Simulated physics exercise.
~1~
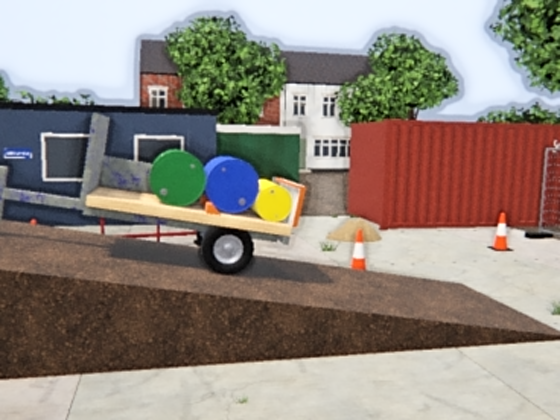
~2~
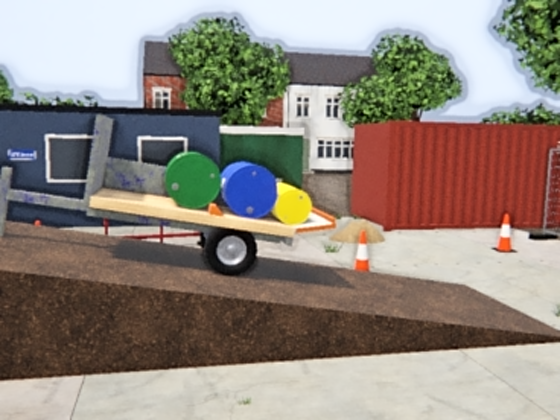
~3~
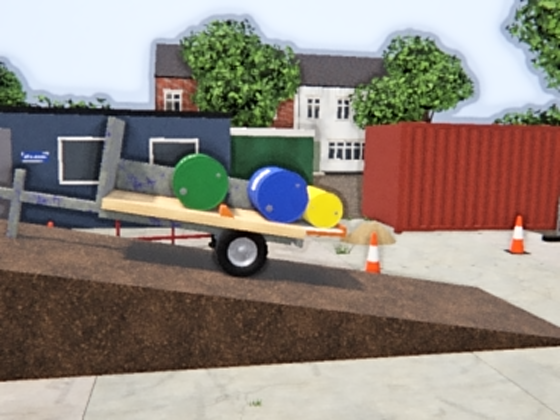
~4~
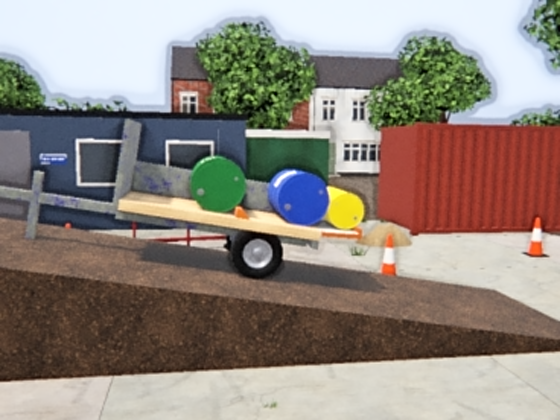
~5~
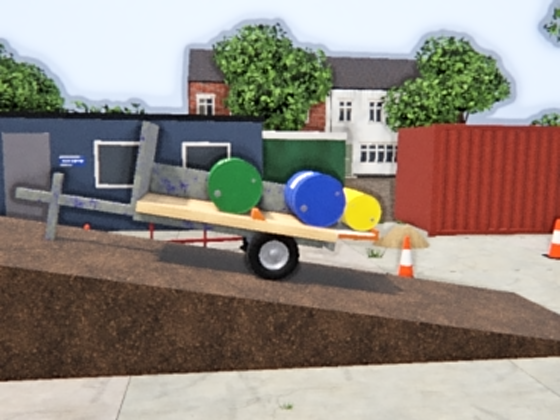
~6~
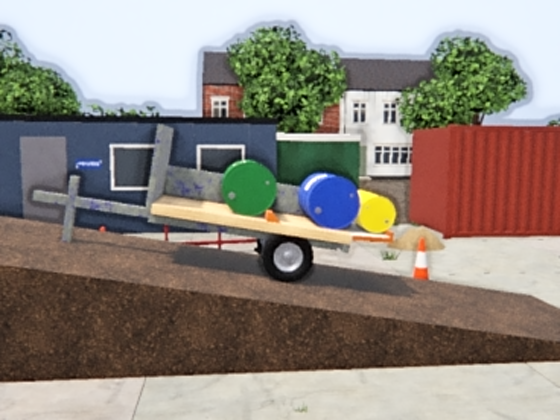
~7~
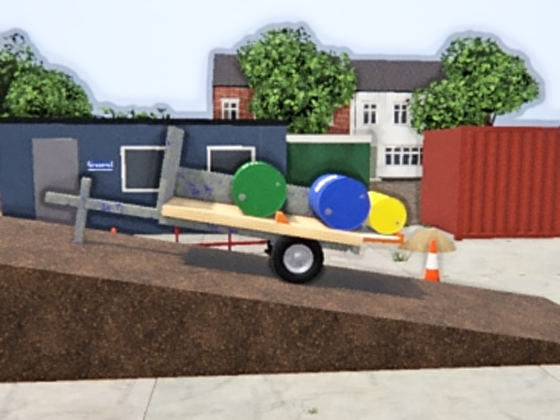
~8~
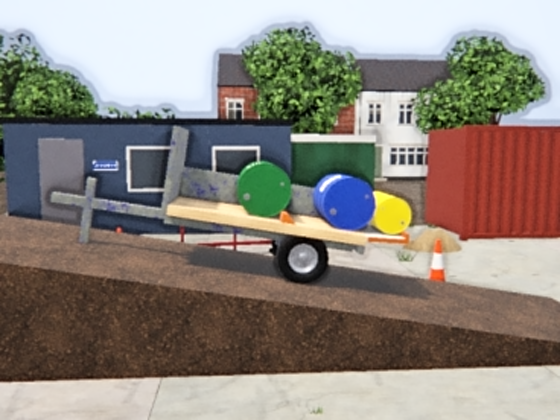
On a dirt ramp in a yard, a trailer's tailgate drops and three drums shift right, then rest still aboard.
